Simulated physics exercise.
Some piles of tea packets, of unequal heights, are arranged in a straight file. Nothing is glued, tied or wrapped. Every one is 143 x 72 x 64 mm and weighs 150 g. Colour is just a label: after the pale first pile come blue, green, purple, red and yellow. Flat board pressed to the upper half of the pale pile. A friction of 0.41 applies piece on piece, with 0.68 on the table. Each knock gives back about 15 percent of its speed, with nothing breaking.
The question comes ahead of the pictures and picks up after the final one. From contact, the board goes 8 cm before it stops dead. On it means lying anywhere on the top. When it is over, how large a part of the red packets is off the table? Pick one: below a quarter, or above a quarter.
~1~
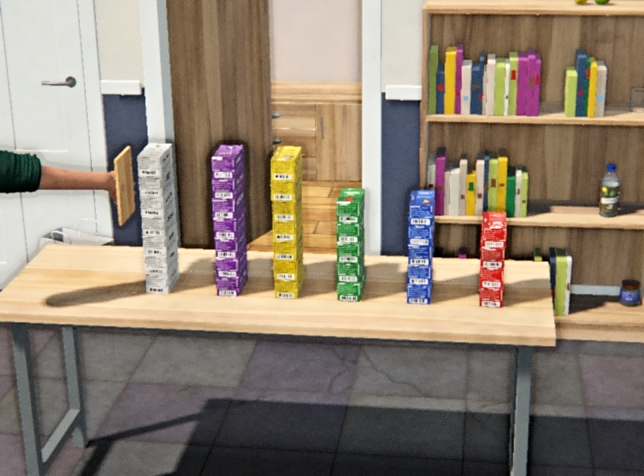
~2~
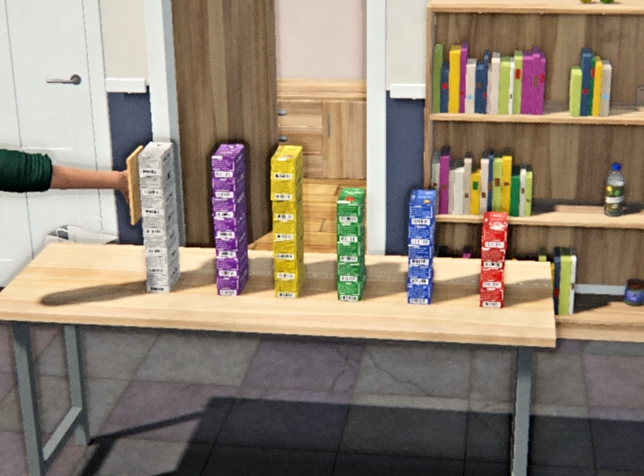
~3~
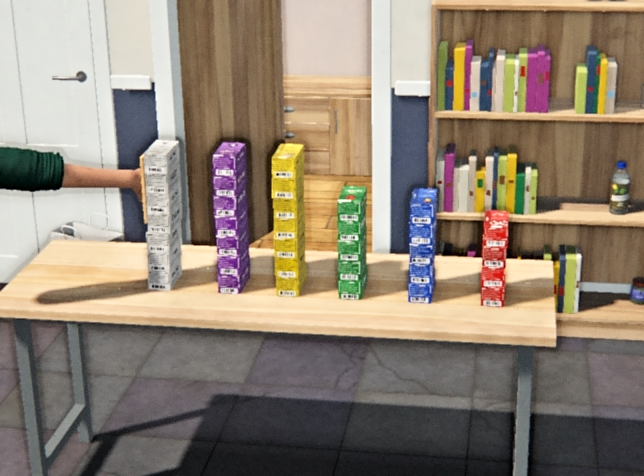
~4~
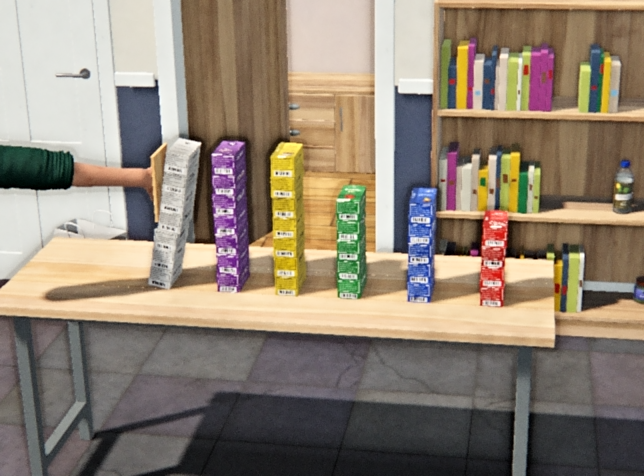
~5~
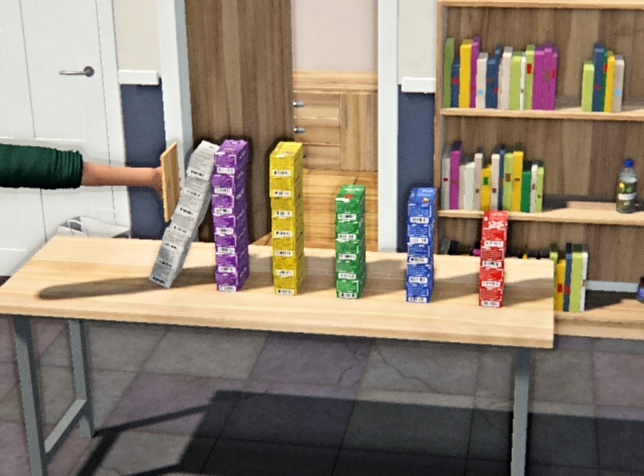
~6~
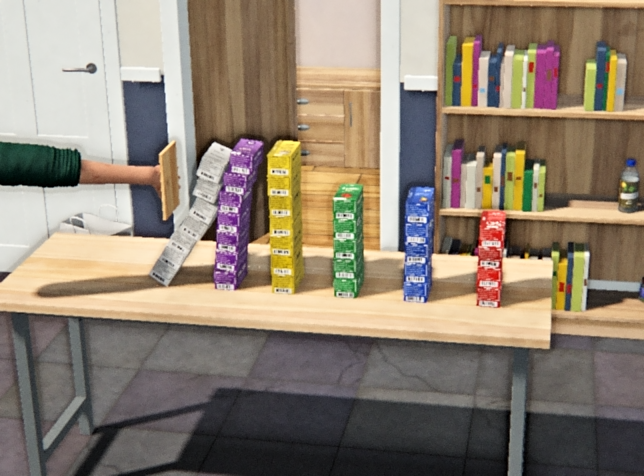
Above a quarter.
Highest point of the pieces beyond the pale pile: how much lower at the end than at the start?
Something like 11 cm, give or take.
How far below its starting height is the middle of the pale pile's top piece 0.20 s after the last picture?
8 cm lower.
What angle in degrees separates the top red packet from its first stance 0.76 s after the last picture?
Near 5 degrees from how it began.
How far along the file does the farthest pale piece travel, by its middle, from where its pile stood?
About 50 cm along.
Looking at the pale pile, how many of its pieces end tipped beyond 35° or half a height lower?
Count: 7 pale pieces.
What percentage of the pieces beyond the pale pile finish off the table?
15 %.
Then, 0.20 s on from the sixth picture, 7 of the pale pile down; none of the 4 red packets off the table (0 of 28 in all colours); top red packet unmoved; top purple packet tipped 20°.
Then, 0.44 s on from the sixth picture, 7 of the pale pile down; none of the 4 red packets off the table (0 of 28 in all colours); top red packet unmoved; top yellow packet tipped 35°, 47 mm lower.
Then, 0.76 s on from the sixth picture, 7 of the pale pile down; none of the 4 red packets off the table (0 of 28 in all colours); top red packet tipped 4°; top green packet tipped 25°, 7 cm lower.
Then, 1.26 s on from the sixth picture, 7 of the pale pile down; 2 of the 4 red packets off the table (2 of 28 in all colours); top red packet upside down; top blue packet tipped 63°, 21 cm lower.
Finally, 7 of the pale pile down; 2 of the 4 red packets off the table (4 of 28 in all colours); top red packet upside down; top blue packet on its side. That is 50 per cent.
